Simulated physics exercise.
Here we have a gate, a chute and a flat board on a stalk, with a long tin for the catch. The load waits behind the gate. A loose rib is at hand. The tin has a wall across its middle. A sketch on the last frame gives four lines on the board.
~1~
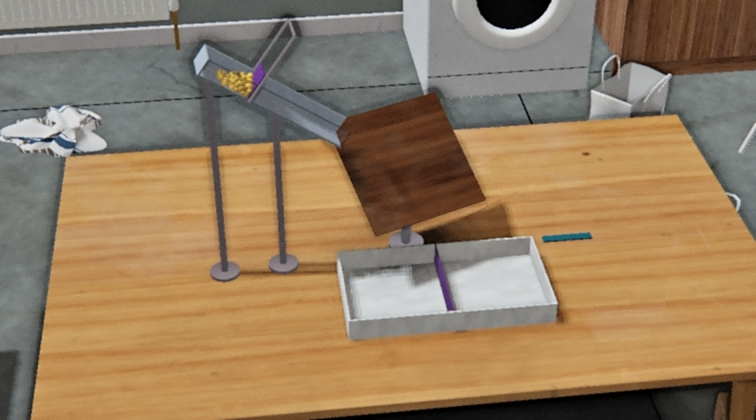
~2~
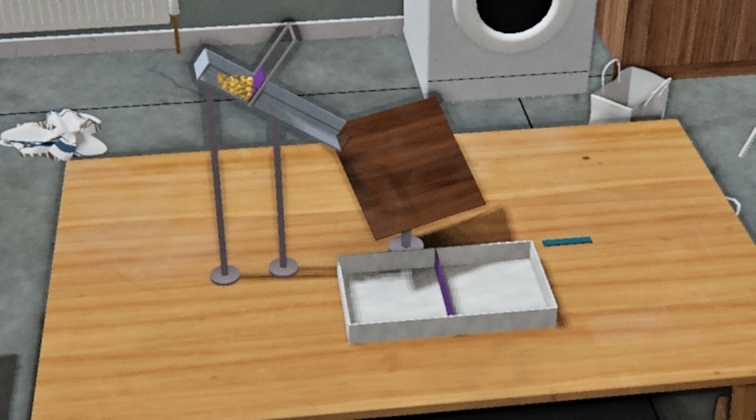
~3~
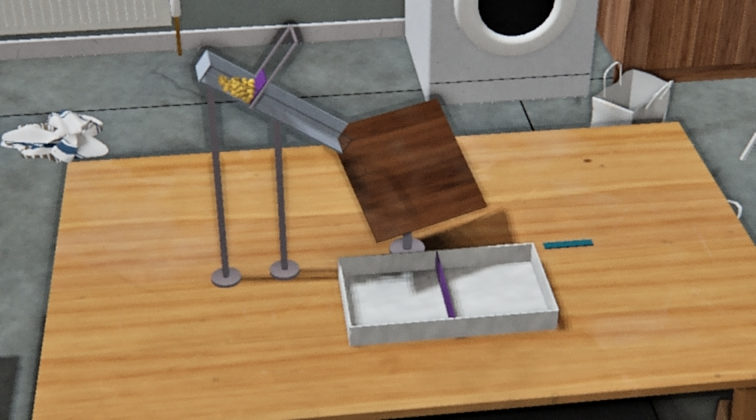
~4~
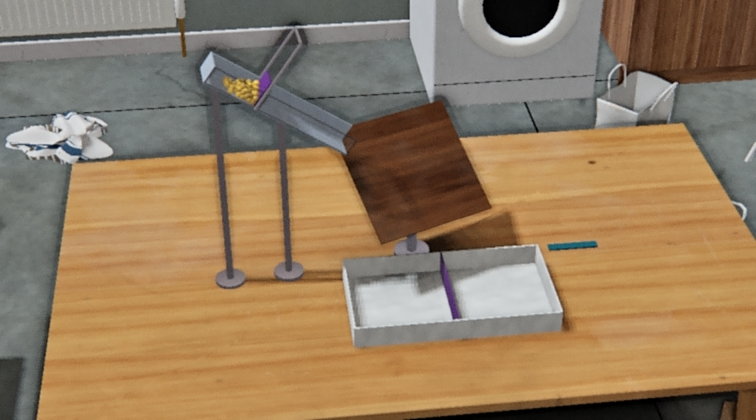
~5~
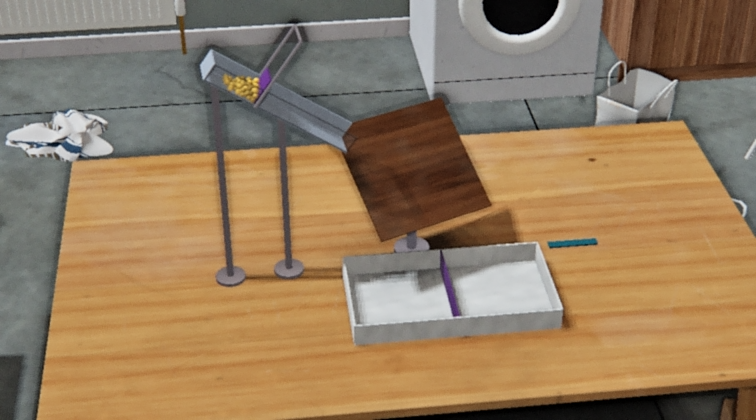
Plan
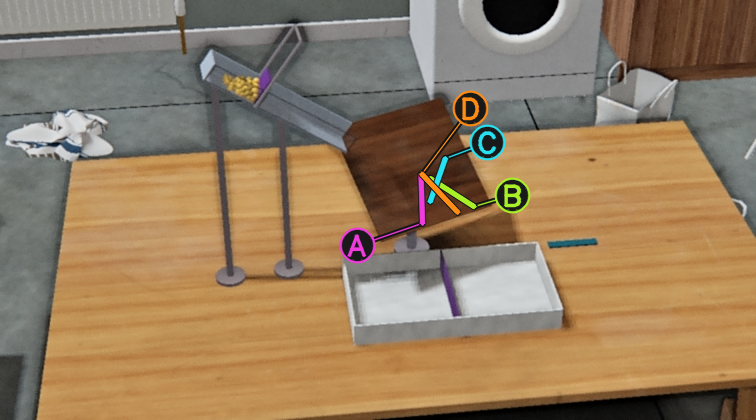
On a wooden table in a room with a washing machine, yellow puffs sat behind a purple gate in a raised chute above a tilted brown board and divided tin, and nothing moved except the slightly shifting view.
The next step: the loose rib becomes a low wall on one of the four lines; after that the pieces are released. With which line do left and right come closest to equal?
Choose C.
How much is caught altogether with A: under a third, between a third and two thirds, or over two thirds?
Over two thirds.
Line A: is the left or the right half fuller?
The left half.
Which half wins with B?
The right half.
On the marked copy, line A from (421, 174) to (422, 223); line B from (430, 178) to (474, 206); line C from (445, 158) to (430, 201); line D from (421, 174) to (457, 212).
With A, of what is caught, almost all in the left half, about a tenth in the right.
With B, of what is caught, about a tenth in the left half, almost all in the right.
With C, of what is caught, roughly half in the left half, roughly half in the right.
With D, of what is caught, about a tenth in the left half, almost all in the right.
